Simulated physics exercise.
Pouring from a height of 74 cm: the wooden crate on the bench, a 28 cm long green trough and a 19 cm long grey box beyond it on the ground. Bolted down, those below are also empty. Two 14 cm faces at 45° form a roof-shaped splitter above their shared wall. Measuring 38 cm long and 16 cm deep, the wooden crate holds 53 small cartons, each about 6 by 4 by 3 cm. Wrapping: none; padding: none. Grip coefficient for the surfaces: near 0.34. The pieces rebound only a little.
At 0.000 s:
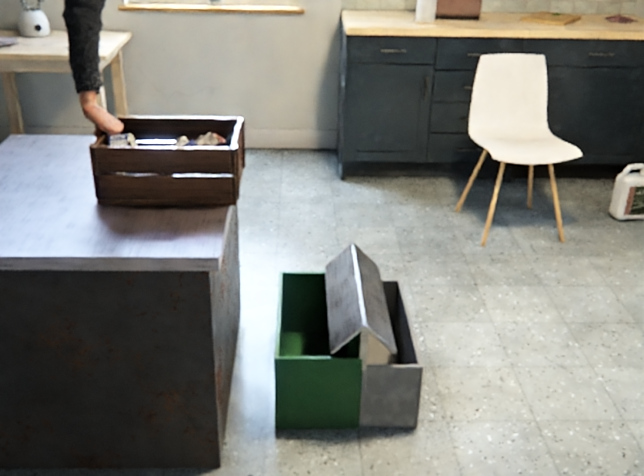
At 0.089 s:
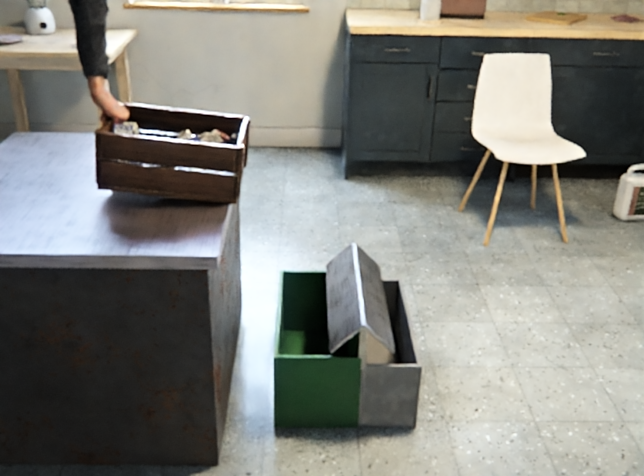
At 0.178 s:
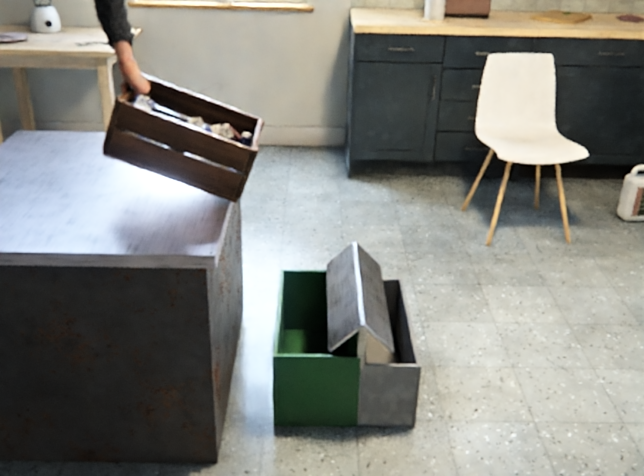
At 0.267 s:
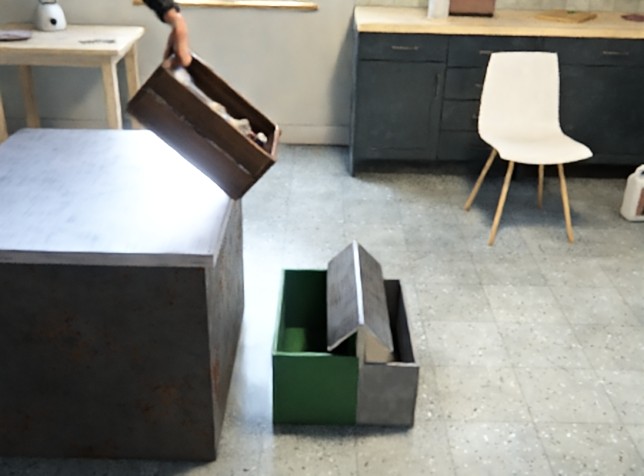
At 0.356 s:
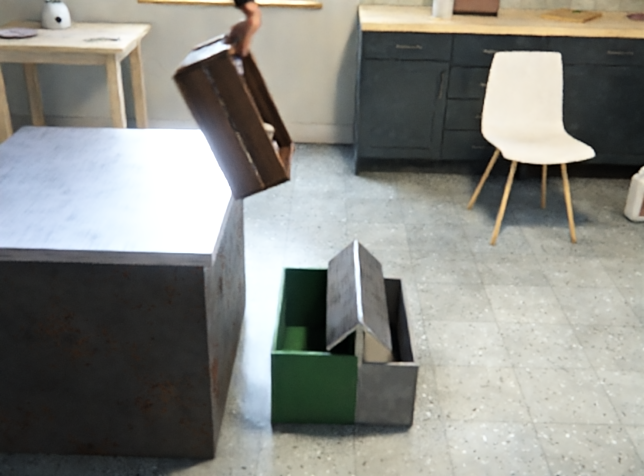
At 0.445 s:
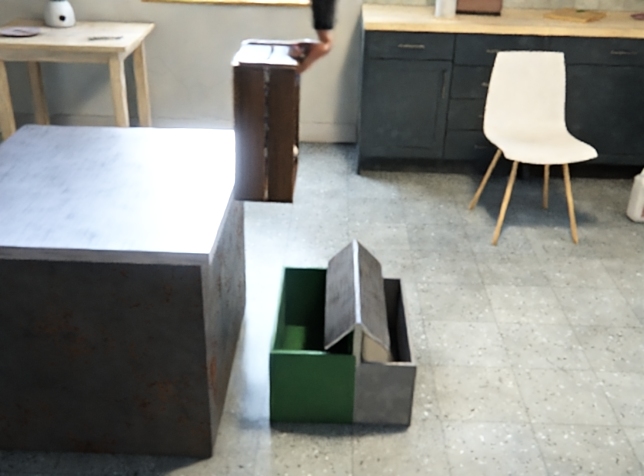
At the start, a hand holds one end of a wooden crate of small items sitting level on a dark bench. The hand lifts that end, tilting the crate rightward more and more steeply until it stands upright on end beside the bench's edge, while the green and grey containers on the floor stay still.
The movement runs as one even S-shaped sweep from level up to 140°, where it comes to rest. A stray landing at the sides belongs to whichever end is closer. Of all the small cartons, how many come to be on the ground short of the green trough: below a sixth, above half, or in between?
Below one sixth of the load ends on the ground short of the green trough.
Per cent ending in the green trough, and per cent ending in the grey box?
Shares: Approx. 45 % and 5 %.
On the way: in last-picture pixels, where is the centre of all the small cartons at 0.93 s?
Somewhere around (391, 337) in pixels.
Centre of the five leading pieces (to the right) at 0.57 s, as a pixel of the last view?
Somewhere near pixel (356, 123).
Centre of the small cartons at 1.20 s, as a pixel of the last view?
Somewhere near (372, 365) in pixels.
After 0.57 s, tilt 121°; 43 still in the wooden crate and 10 in the air.
After 0.72 s, tilt 140°; 7 still in the wooden crate and 46 in the air.
After 0.93 s, tilt 140°; 15 in the green trough, 2 in the grey box, 19 on the ground beyond the grey box and 17 in the air.
When it is over (at 1.20 s), 25 in the green trough, 2 in the grey box, 1 on the ground short of the green trough and 25 on the ground beyond the grey box. Asked share, 1 of 53, 2 per cent.
